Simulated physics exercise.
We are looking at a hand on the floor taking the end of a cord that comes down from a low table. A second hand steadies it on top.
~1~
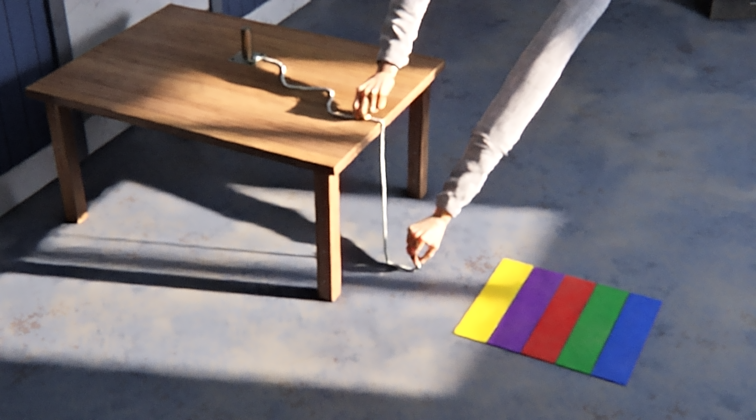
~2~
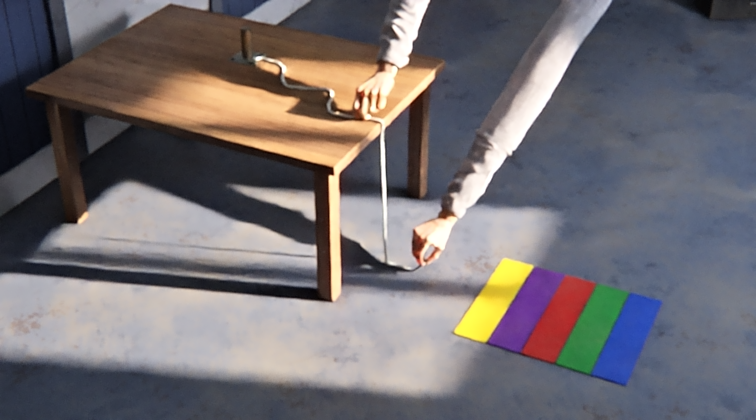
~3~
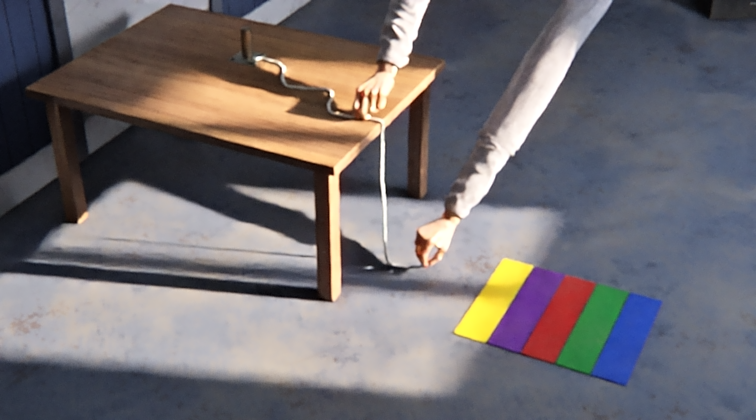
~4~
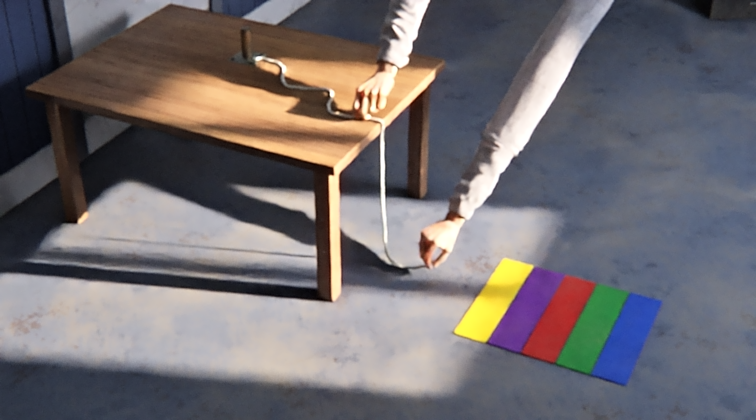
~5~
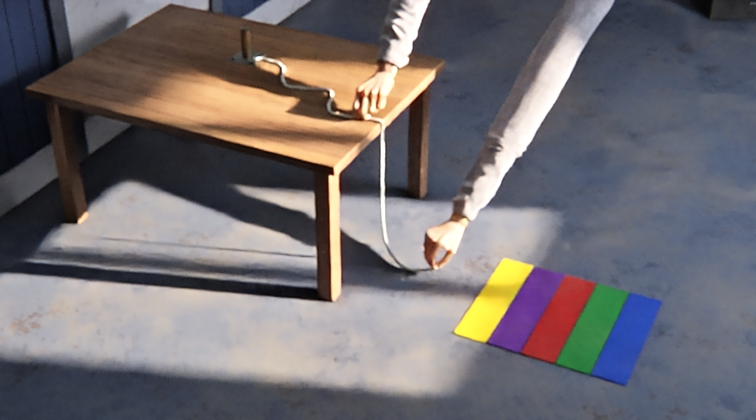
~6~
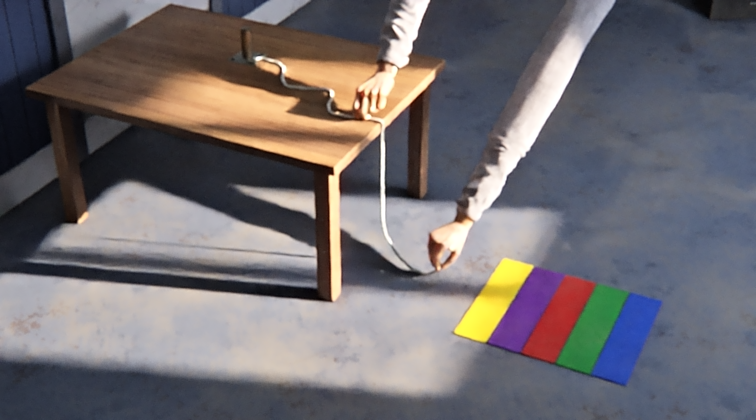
A hand on the floor draws the cord's end slightly right beside the low table.
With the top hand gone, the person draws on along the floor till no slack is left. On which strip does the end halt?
The end stops over the red strip.
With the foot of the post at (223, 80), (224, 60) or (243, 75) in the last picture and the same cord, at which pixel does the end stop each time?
About (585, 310), (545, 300) and (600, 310).
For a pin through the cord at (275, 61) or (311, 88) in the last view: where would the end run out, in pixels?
In that order: (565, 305) and (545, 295).
A little later, end near (503, 285); over yellow.
Next, end near (544, 297); over purple.
When it is tight, end near (570, 304); over red. It gets as far as the red strip.
